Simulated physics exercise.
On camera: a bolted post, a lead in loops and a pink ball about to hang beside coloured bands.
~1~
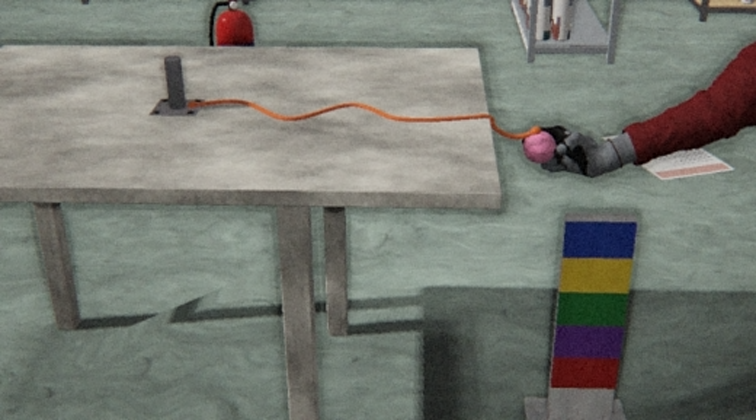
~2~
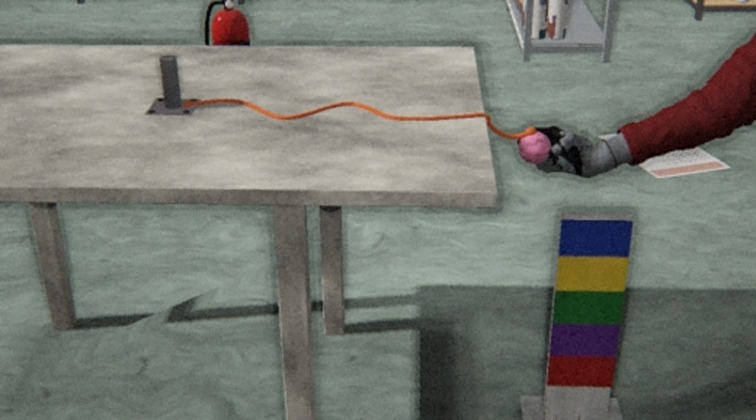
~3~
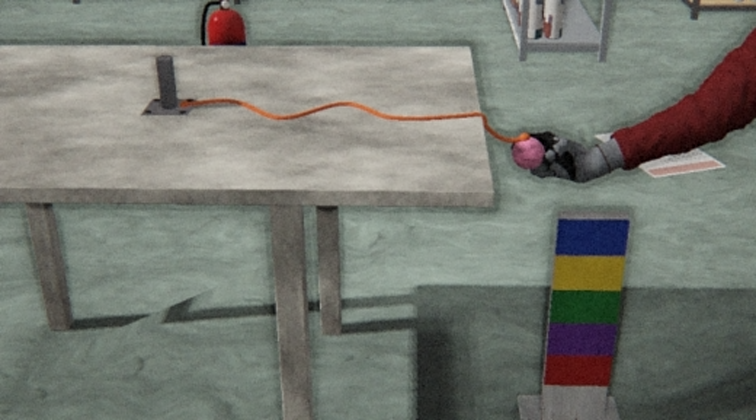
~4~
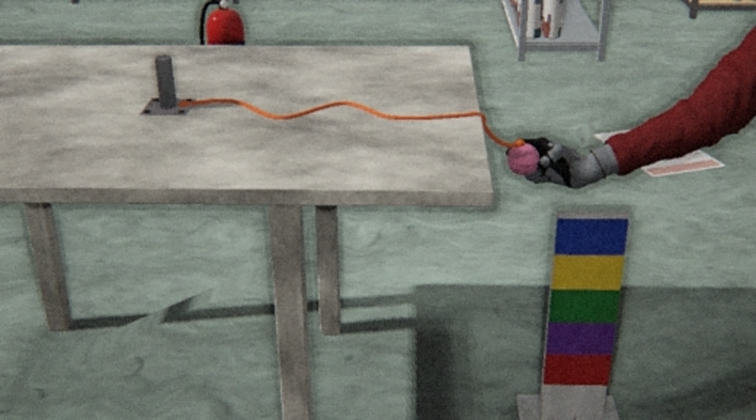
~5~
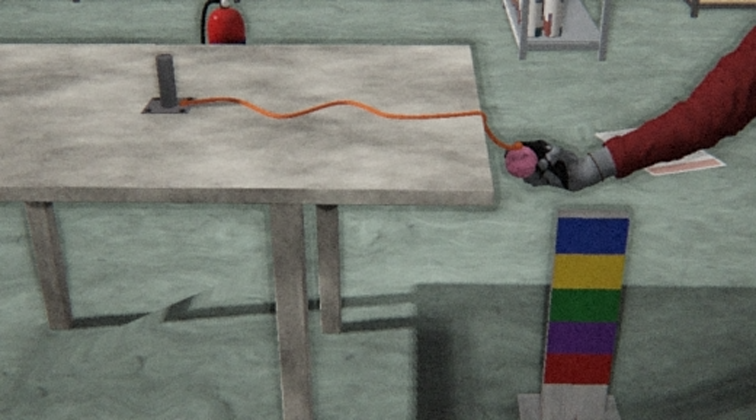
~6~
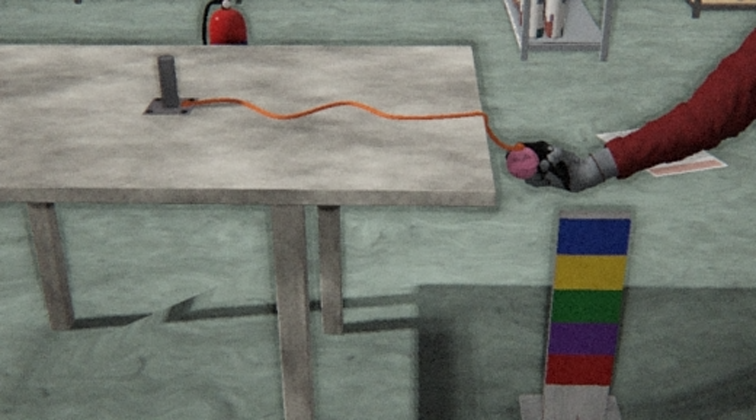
In a room with a pale green floor, a grey table is viewed from slightly above. An orange cord runs in waves from a dark upright post across the tabletop to a pink ball held past its right edge by a gloved, red-sleeved arm, above a board of blue, yellow, green, purple and red bands. The hand lowers the ball slightly leftward, while the camera sways slightly.
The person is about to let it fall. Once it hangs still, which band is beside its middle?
Its centre hangs level with the blue band.
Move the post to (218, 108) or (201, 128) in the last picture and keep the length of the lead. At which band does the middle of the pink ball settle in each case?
Try by try: Yellow; yellow.
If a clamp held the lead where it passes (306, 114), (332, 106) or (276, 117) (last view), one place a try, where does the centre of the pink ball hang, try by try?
The places are (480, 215), (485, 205) and (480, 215).
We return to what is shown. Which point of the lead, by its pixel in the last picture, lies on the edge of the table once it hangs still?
The one at (433, 118).
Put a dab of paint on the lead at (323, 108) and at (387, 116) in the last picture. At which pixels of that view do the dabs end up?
Near (353, 110) and (438, 112).
Soon after, ball near (461, 227); level with blue.
After that, ball near (487, 231); level with blue.
In the end, ball near (476, 231); level with blue. Its middle rests at the blue band.
